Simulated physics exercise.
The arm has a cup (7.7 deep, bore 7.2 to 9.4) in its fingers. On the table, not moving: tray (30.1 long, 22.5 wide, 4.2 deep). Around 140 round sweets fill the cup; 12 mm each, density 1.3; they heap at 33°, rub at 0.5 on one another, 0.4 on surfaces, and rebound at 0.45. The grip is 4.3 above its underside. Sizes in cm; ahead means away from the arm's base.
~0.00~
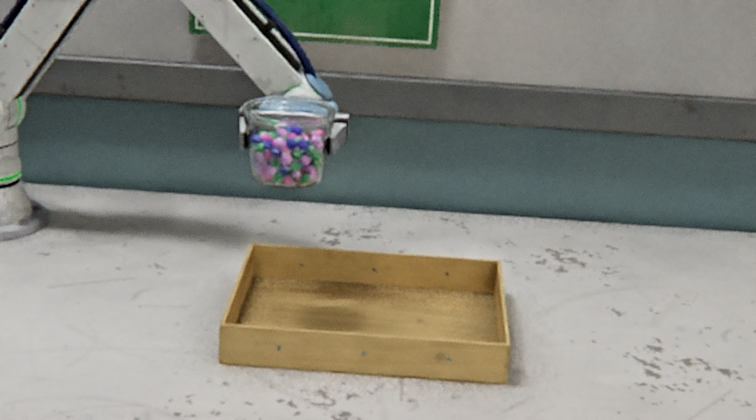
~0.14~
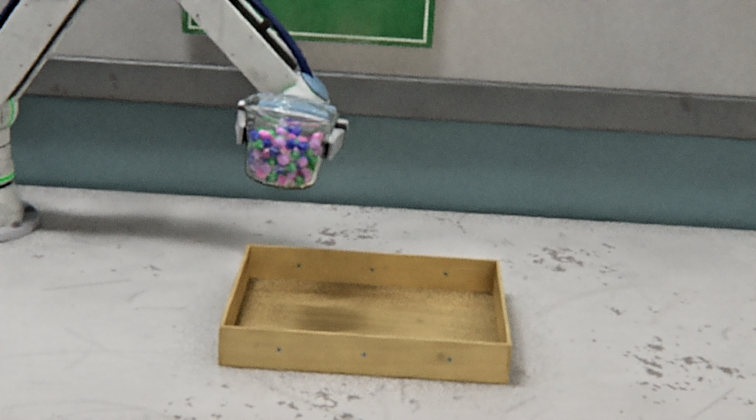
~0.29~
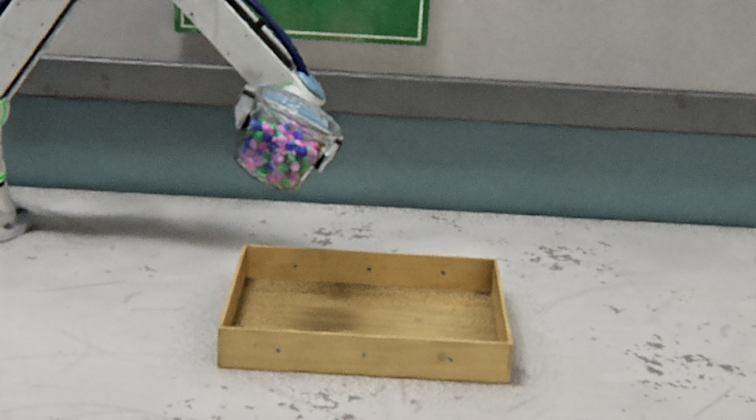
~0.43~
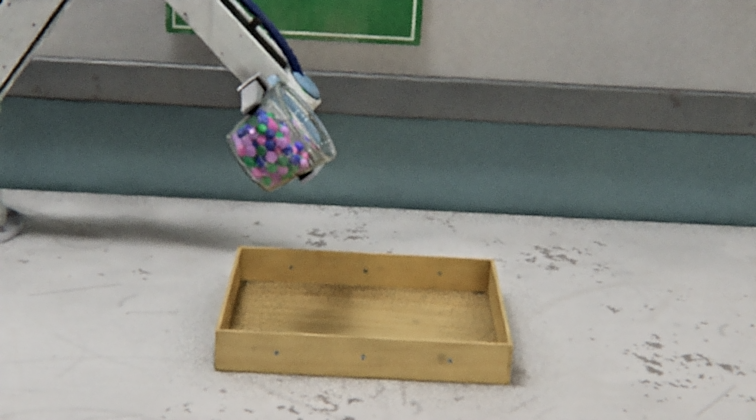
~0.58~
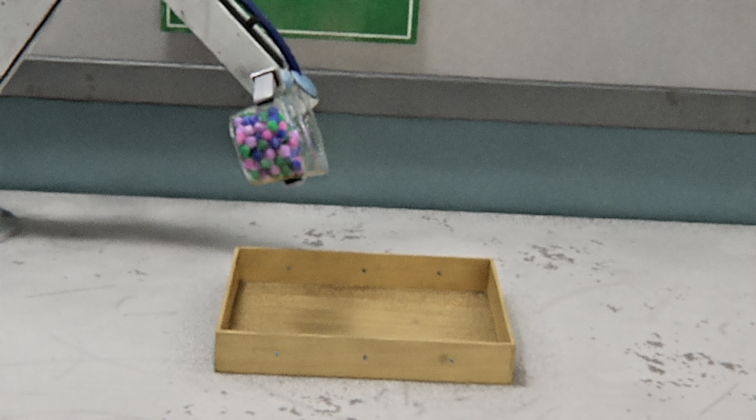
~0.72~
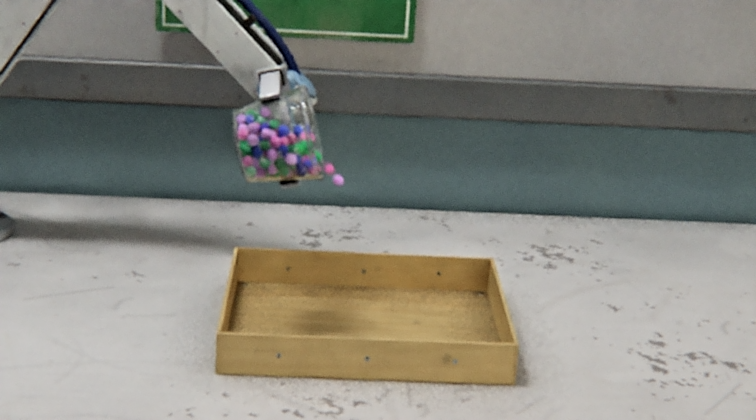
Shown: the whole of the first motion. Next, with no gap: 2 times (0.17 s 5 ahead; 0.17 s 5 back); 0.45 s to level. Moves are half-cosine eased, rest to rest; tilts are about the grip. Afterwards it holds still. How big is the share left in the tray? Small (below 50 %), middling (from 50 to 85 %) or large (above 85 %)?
In the tray the share is middling, from 50 to 85 %.
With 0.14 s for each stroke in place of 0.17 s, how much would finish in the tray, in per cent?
It would be near 85 per cent.
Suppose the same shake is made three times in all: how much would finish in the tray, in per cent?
It would be near 80 per cent.
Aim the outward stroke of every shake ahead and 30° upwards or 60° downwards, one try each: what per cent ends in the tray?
Some 75 and 15 per cent.
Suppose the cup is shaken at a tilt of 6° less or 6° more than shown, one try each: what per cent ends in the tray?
Some 50 and 90 per cent.
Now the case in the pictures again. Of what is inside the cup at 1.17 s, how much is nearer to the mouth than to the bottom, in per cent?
Roughly 45 per cent.
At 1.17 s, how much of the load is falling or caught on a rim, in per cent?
Roughly 1 per cent.
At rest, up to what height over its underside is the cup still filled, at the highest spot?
Roughly 4.0 cm.
After 1.17 s, tilted 76° forward, highest piece 21 above the table; 77 in the cup, 65 in the tray, 1 in flight or on a rim.
After 1.62 s, tilted 38° forward, highest piece 22 above the table; 102 in the tray, 40 in the cup, 1 in flight or on a rim.
After 2.05 s, level, highest piece 22 above the table; 103 in the tray, 40 in the cup.
After 3.10 s, level, highest piece 22 above the table; 103 in the tray, 40 in the cup.
In the end, 103 in the tray, 40 in the cup. That is 72 % in the tray.
